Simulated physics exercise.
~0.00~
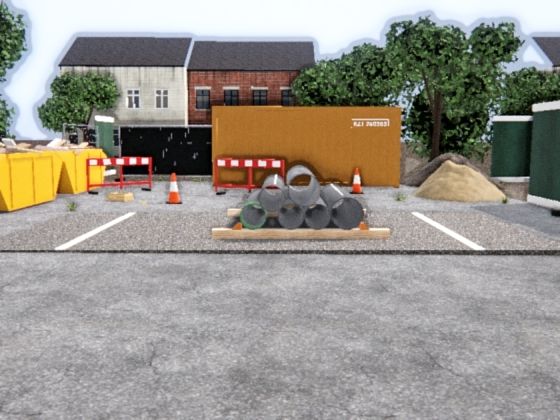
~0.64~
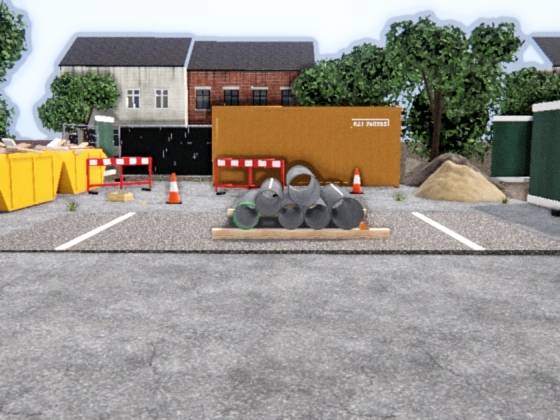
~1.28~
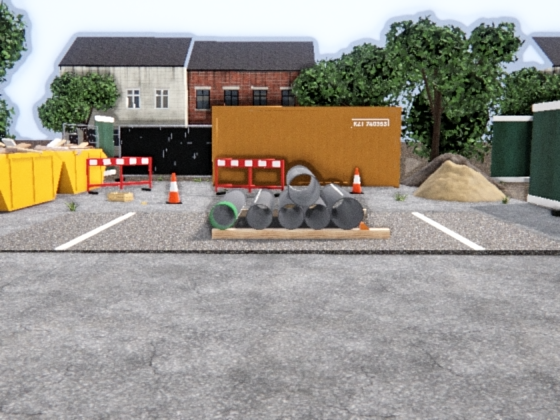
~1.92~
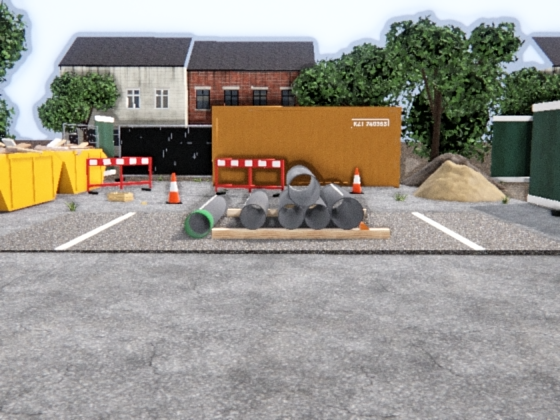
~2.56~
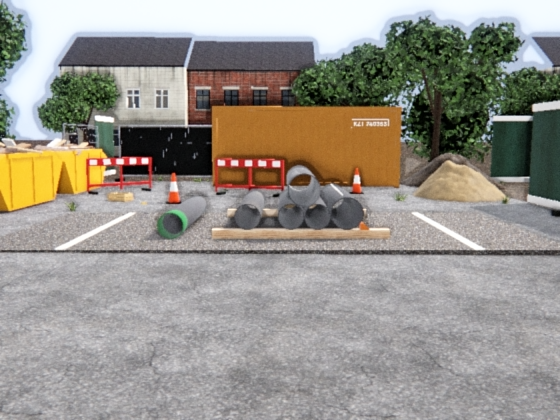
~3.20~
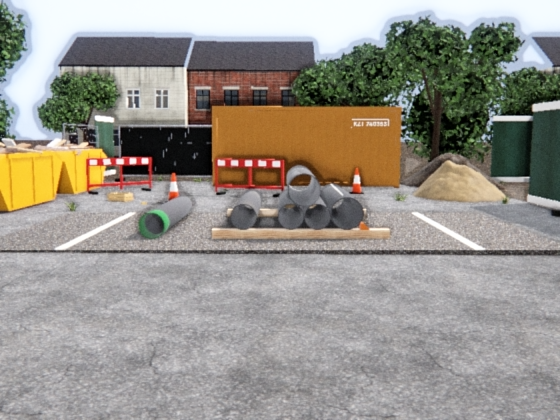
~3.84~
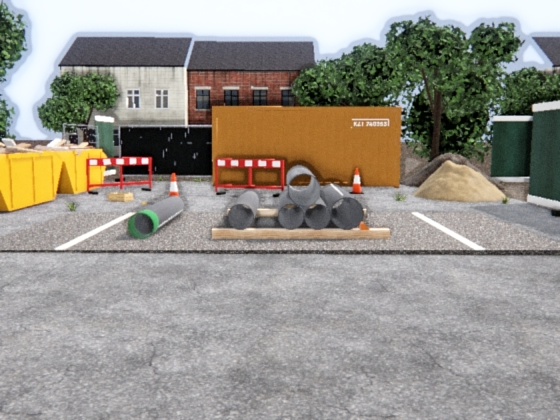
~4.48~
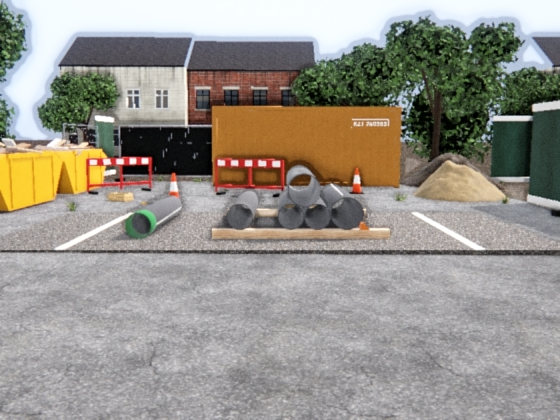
Green-ended pipe rolling left off a small stack on timber bearers, slowing on gravel and stopping short of the white line.
